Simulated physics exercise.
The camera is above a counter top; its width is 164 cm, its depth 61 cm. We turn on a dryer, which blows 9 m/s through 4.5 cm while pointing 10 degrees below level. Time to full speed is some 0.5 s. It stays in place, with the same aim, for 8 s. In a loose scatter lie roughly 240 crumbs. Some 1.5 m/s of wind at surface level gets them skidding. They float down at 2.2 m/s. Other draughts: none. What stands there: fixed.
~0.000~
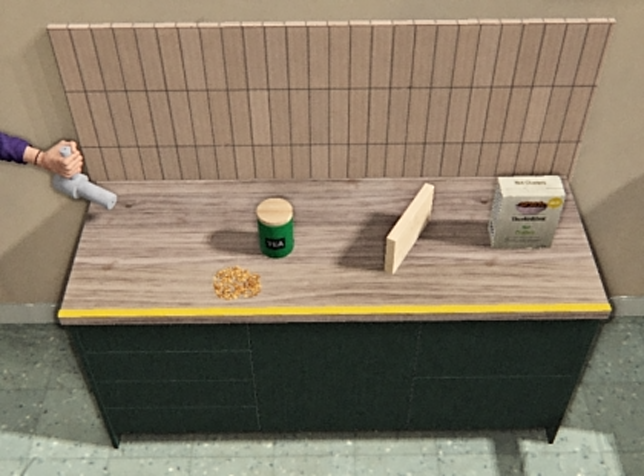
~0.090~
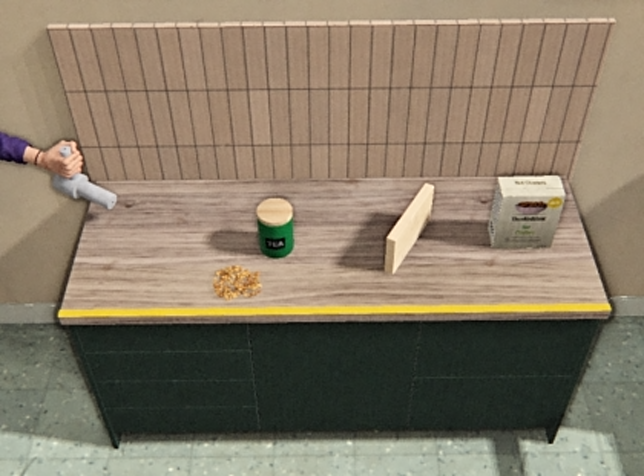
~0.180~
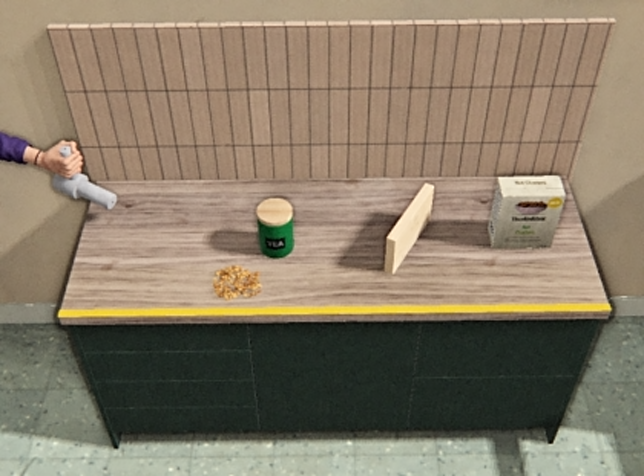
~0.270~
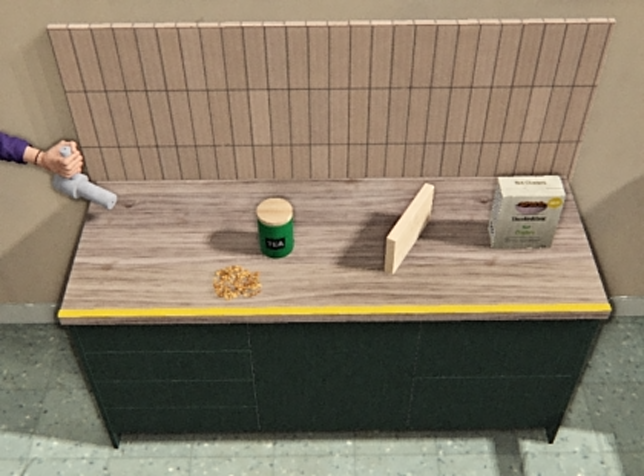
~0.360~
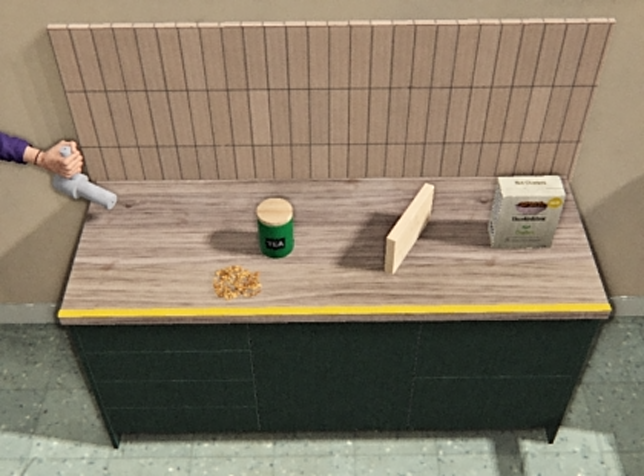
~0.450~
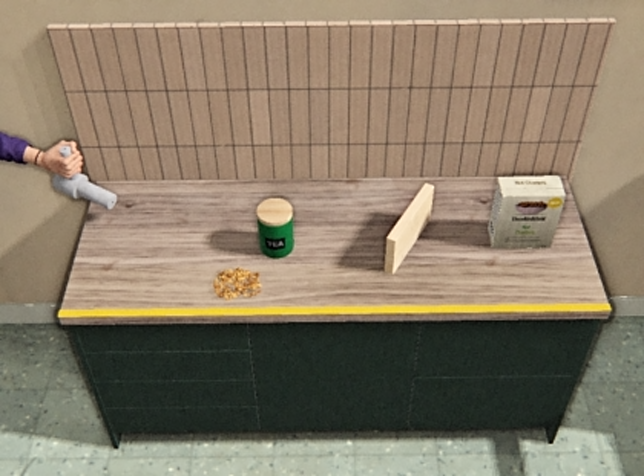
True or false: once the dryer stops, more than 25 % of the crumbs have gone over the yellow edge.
True.
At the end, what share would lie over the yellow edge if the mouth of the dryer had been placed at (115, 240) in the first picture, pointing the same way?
Then the share would be close to 50 percent.
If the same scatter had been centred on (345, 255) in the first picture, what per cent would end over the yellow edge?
In that case I'd expect around 0 percent.
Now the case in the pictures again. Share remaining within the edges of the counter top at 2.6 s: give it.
Estimated share: Some 0 %.
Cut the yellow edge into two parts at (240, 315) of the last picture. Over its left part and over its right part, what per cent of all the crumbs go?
I'd guess near 0 percent left and close to 100 percent right.
After 1.6 s the count stands so, 100 % are over the yellow edge.
After 2.6 s the count stands so, 100 % are over the yellow edge.
After 4.4 s the count stands so, 100 % are over the yellow edge.
After 8.0 s, at the end, 100 % are over the yellow edge.
